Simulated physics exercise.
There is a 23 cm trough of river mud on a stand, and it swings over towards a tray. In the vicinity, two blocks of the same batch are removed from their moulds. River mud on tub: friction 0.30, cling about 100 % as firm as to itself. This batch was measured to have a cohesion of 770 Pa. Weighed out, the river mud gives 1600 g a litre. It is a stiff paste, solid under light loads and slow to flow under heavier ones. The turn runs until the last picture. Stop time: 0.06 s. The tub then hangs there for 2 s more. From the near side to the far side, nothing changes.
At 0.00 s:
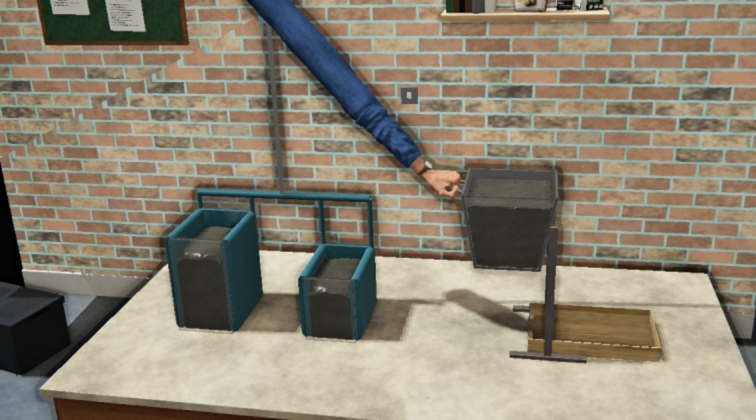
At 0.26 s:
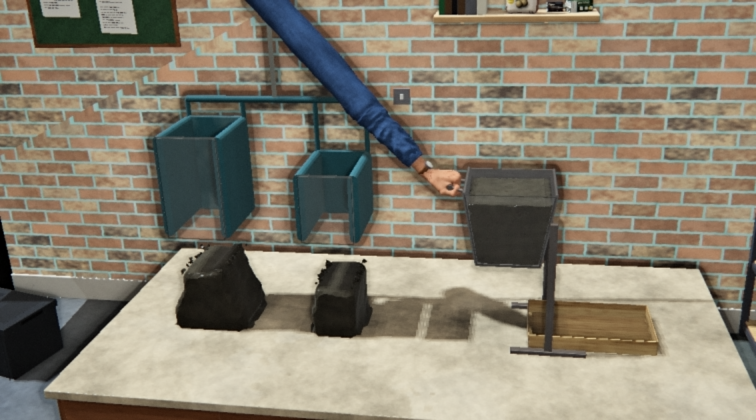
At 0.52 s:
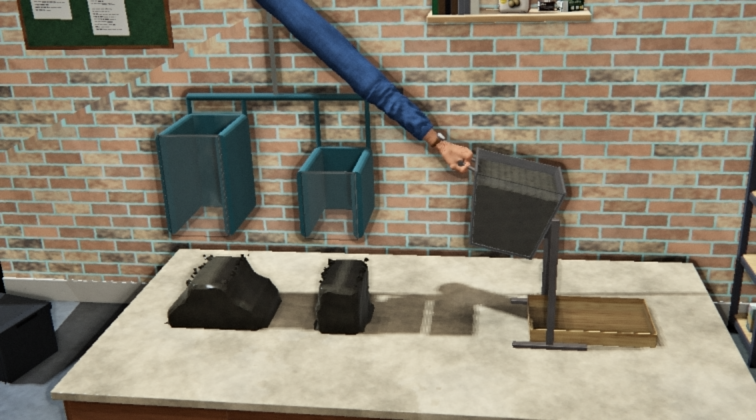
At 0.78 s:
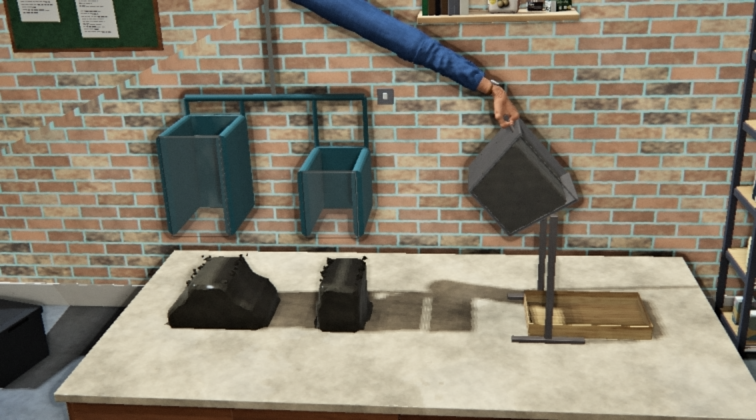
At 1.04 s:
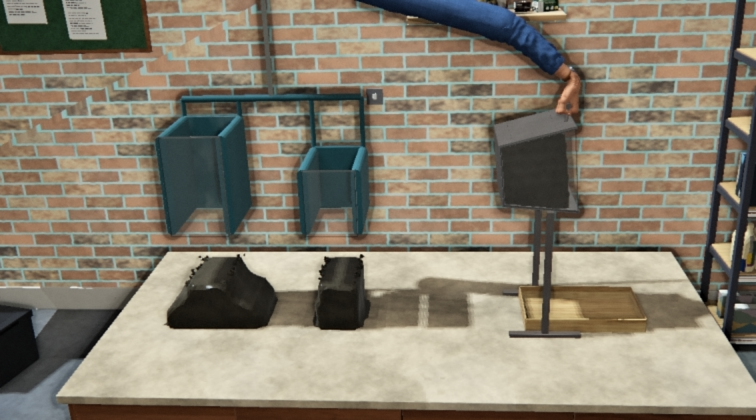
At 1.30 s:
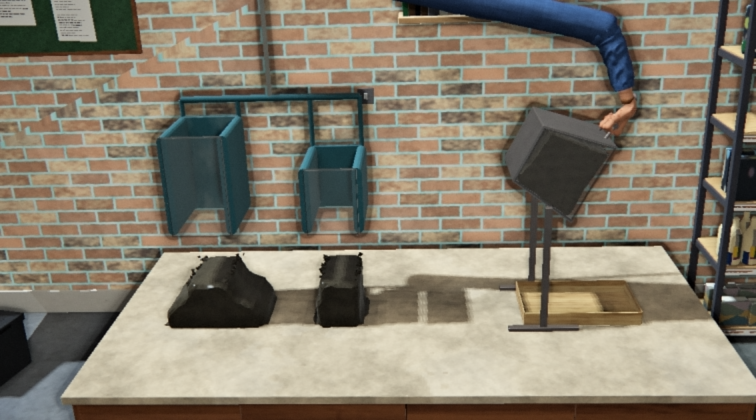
In a brick-walled workshop, a pale-topped bench is seen from in front and slightly above. Two teal moulds hold dark mud at left, and a grey trough of mud stands over a wooden tray at right. The moulds lift clear, the left block slumps and spreads more than the right, then a blue-sleeved arm swings the trough clockwise past upright, the tray staying empty as the camera drifts slightly right.
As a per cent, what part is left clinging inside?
Near 0 %.
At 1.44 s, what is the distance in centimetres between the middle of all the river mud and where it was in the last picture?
I'd put the distance at about 11 centimetres.
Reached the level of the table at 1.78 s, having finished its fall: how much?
Some 100 % has got all the way down.
After 1.44 s, the tub is at 117 degrees and holds 60 %.
After 1.61 s, the tub is at 117 degrees and holds 0 %.
After 1.78 s, the tub is at 117 degrees and holds 0 %.
After 1.95 s, the tub is at 117 degrees and holds 0 %.
After 3.30 s, at the end, the tub is at 117 degrees and holds 0 %.
